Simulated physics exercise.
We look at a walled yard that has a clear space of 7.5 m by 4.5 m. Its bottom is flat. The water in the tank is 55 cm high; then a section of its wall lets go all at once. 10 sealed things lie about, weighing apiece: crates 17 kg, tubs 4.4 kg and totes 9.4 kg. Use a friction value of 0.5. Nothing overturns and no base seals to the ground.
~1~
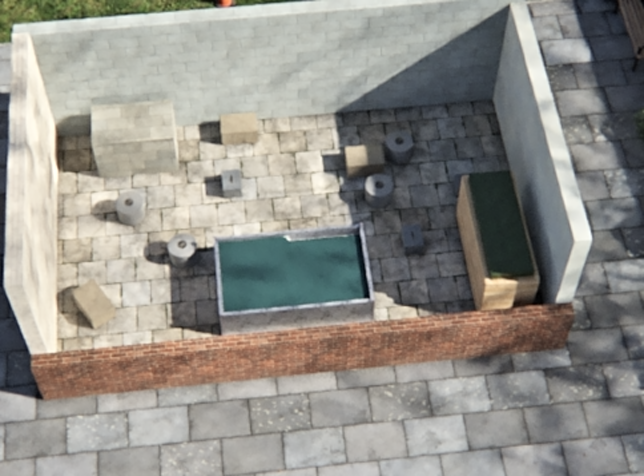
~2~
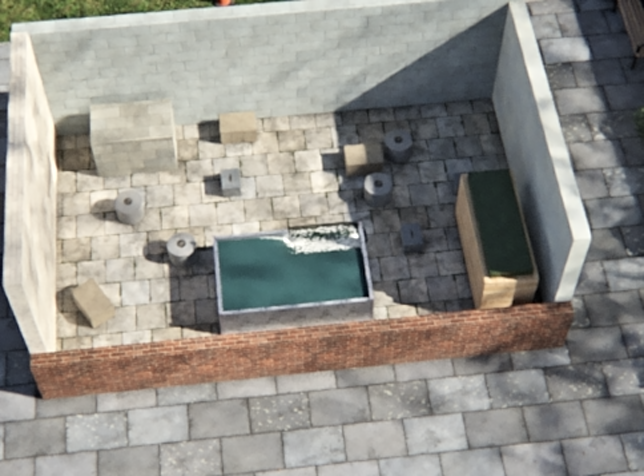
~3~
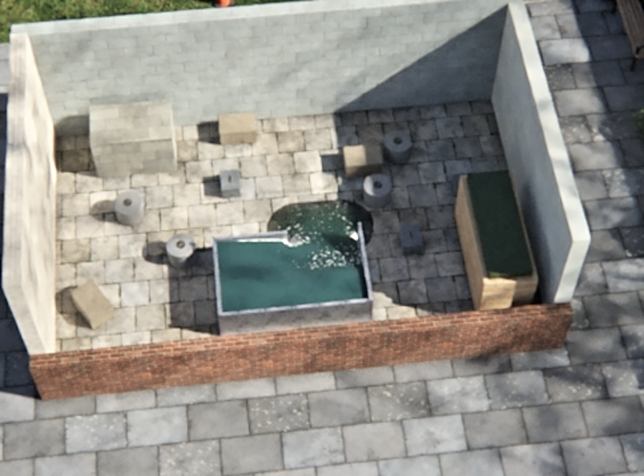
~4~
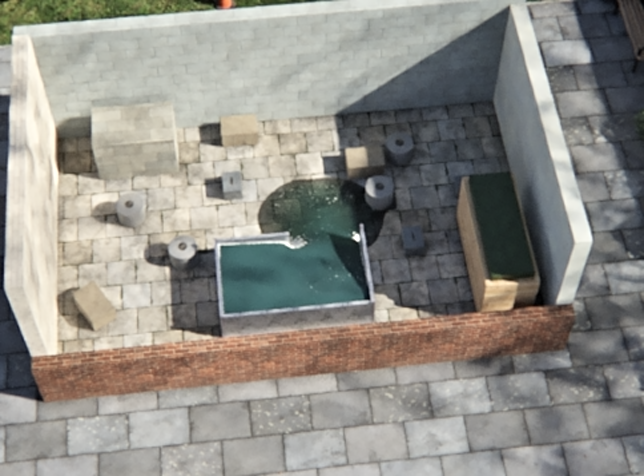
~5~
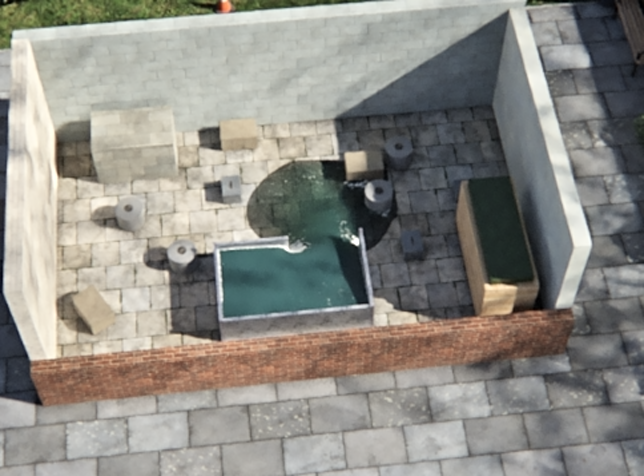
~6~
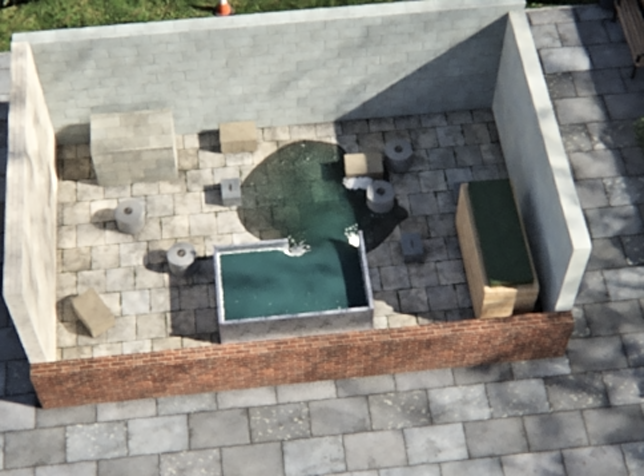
The video shows a walled yard holding a tank of green water among scattered blocks and round tubs. Water churns at the tank's back edge, pours through a gap there, and spreads across the paving around nearby objects, which barely move.
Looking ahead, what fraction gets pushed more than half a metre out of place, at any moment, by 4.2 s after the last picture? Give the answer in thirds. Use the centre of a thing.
One to two thirds.
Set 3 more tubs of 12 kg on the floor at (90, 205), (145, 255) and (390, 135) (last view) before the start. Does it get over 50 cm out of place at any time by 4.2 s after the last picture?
Order as given: Stays inside it, stays inside it, goes farther.
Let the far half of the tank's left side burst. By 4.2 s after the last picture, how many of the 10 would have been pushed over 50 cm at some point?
In that case the number is 3.
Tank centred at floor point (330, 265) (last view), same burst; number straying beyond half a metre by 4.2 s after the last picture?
Result: 5 of them.
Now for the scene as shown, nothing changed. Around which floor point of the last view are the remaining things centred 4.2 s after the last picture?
About (312, 234).
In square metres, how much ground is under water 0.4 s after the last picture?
The covered patch comes to about 9.5 m2.
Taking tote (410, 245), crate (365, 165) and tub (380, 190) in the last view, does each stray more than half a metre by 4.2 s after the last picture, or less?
First falling below it, second exceeding it, third exceeding it.
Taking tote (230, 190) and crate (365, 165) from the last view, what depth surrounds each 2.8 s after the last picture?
Depth approx. 5 cm / 15 cm.
Then, 0.4 s after the last picture 0 of 10 are over 50 cm from their spots; 1 afloat.
Then, 1.5 s after the last picture 4 of 10 are over 50 cm from their spots; 4 afloat.
Then, 2.8 s after the last picture 4 of 10 are over 50 cm from their spots; 4 afloat.
Then, 4.2 s after the last picture 6 of 10 are over 50 cm from their spots, and 6 have been at some point; 3 afloat.
